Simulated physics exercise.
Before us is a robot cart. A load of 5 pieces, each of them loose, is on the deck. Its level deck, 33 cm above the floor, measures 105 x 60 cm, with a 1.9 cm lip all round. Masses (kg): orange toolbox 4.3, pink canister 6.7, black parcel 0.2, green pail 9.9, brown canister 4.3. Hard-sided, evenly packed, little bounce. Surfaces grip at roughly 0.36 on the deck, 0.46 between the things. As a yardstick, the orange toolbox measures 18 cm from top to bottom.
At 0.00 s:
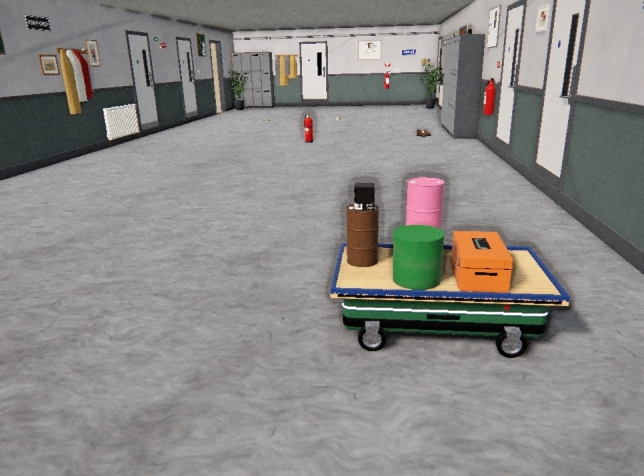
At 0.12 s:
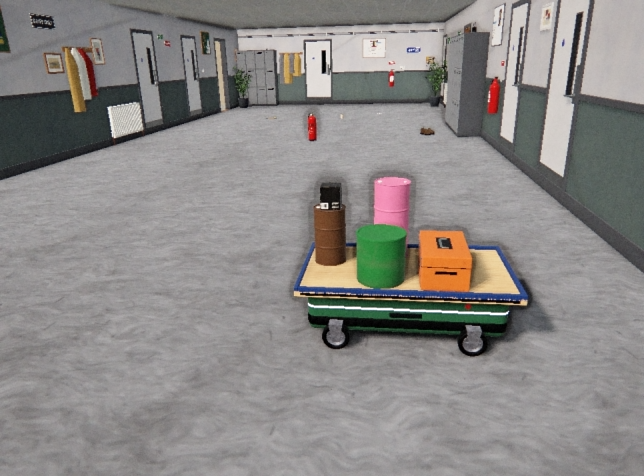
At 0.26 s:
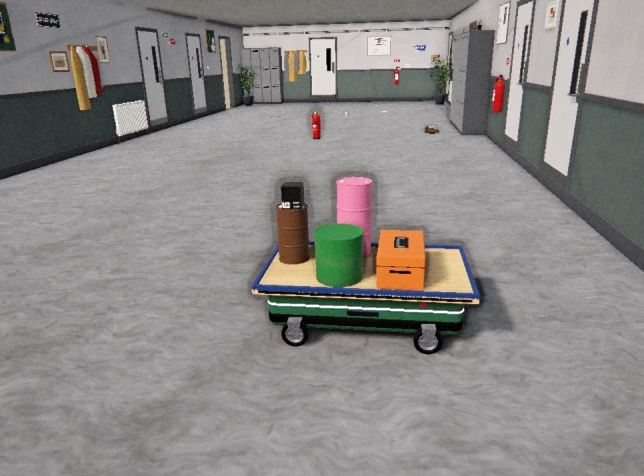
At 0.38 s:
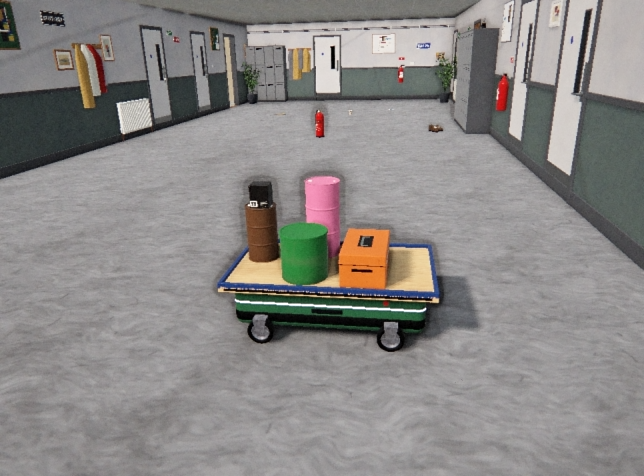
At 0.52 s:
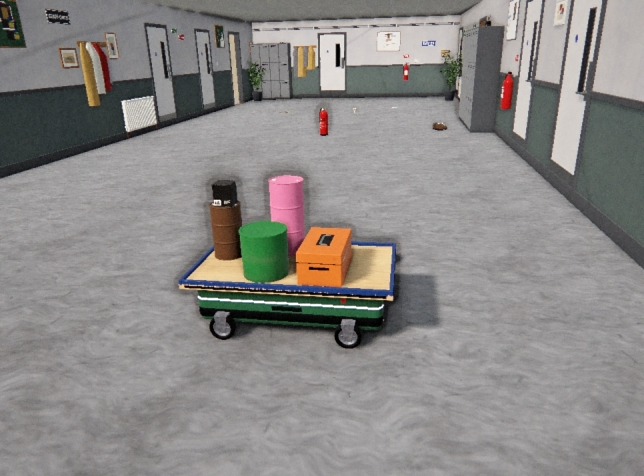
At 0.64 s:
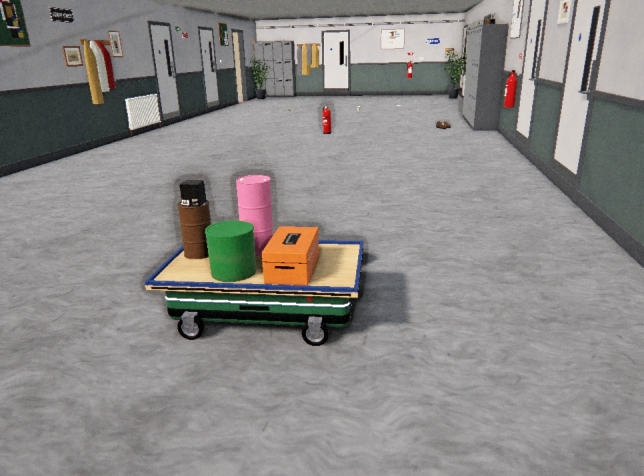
Green robot cart carrying a brown canister, black parcel, pink canister, green pail and orange toolbox, rolling leftward across a grey corridor floor.
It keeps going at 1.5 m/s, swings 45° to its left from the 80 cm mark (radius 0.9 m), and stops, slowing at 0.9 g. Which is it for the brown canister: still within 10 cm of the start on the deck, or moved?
The brown canister leaves its spot.
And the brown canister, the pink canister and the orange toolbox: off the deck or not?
The brown canister ends off the deck; the pink canister ends off the deck; the orange toolbox is still on the deck.
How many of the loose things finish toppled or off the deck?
3 of them.
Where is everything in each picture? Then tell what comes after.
In the first picture, 0 cm covered; brown canister (363, 235); orange toolbox (479, 260).
In the second picture, 18 cm covered; black parcel (331, 196); green pail (381, 256).
In the third picture, 39 cm covered; orange toolbox (401, 259); pink canister (354, 218).
In the fourth picture, 57 cm covered; black parcel (261, 195); green pail (304, 253).
In the fifth picture, 78 cm covered; orange toolbox (326, 256); pink canister (288, 216).
In the sixth picture, 96 cm covered, turned 3°; brown canister (197, 229) moved 2 cm; black parcel (193, 193) moved 2 cm.
After 1.04 s, 156 cm covered, turned 39°; black parcel now off the deck; brown canister 27° off upright near (49, 255); pink canister 7° off upright.
After 1.44 s, 193 cm covered, turned 45°, stopped; brown canister now off the deck; pink canister 52° off upright; green pail moved 18 cm.
In the end (2.3 s), off the deck, pink canister, black parcel and brown canister; not toppled but over 10 cm from the start, orange toolbox and green pail.
